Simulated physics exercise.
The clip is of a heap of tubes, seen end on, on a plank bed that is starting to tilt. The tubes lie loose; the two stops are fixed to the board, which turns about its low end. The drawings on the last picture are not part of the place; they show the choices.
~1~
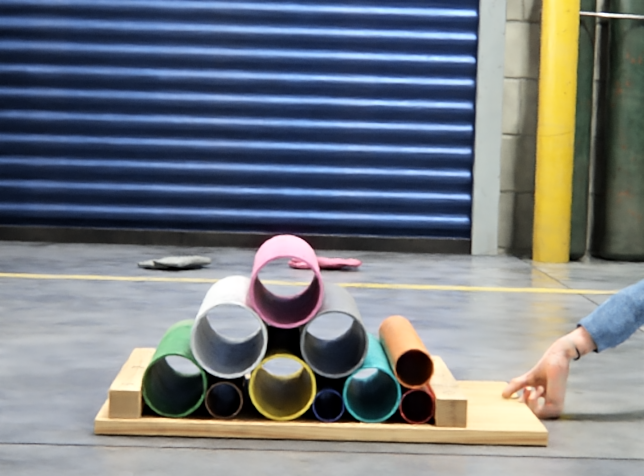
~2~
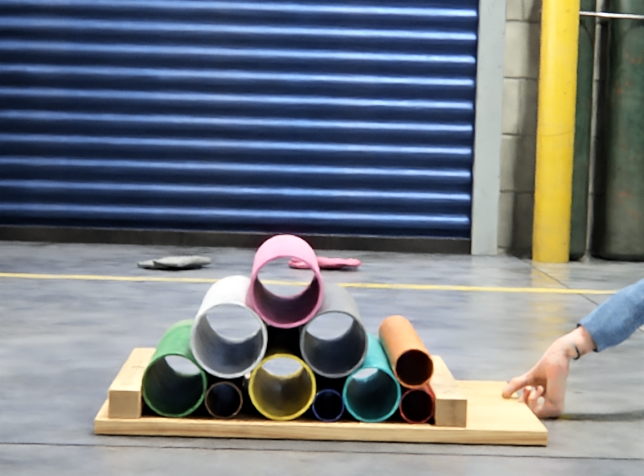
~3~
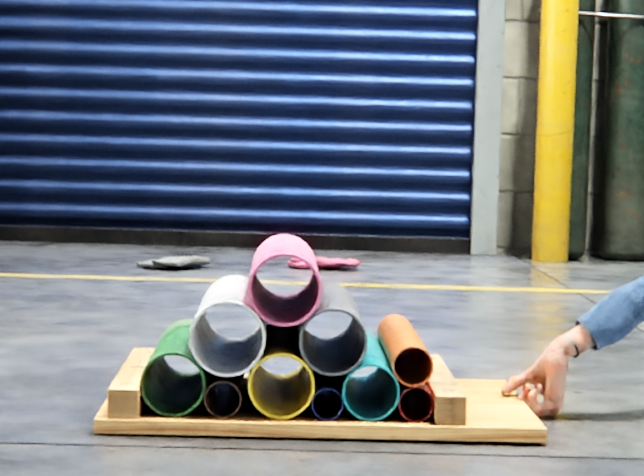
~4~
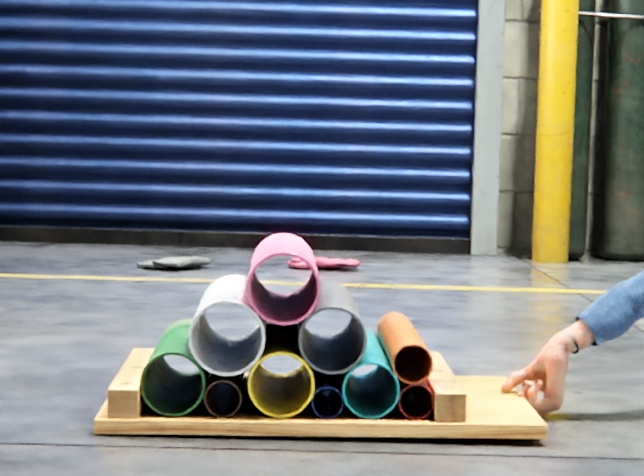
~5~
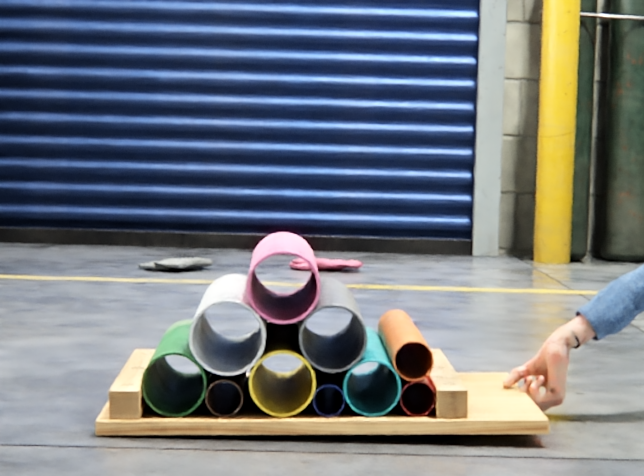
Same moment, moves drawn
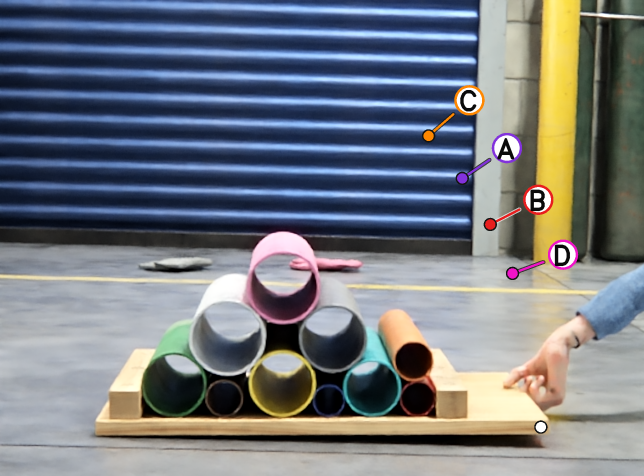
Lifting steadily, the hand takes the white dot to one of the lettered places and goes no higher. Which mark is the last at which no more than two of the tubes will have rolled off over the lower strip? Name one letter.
The answer is mark C.
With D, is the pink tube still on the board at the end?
Yes.
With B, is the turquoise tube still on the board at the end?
Yes, with B.
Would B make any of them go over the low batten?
At B: No.
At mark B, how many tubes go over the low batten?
With B, none.
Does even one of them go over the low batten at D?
At D: No.
On the marked copy, A at (462, 178); B at (491, 224); C at (428, 136); D at (513, 273); the white dot at (541, 427).
With C. Early on, board at 22°.
Further on, board at 42°.
At the end, board at 43°, two over the low batten (white, pink).
As for the rest, A none over the low batten; B none over the low batten; D none over the low batten.
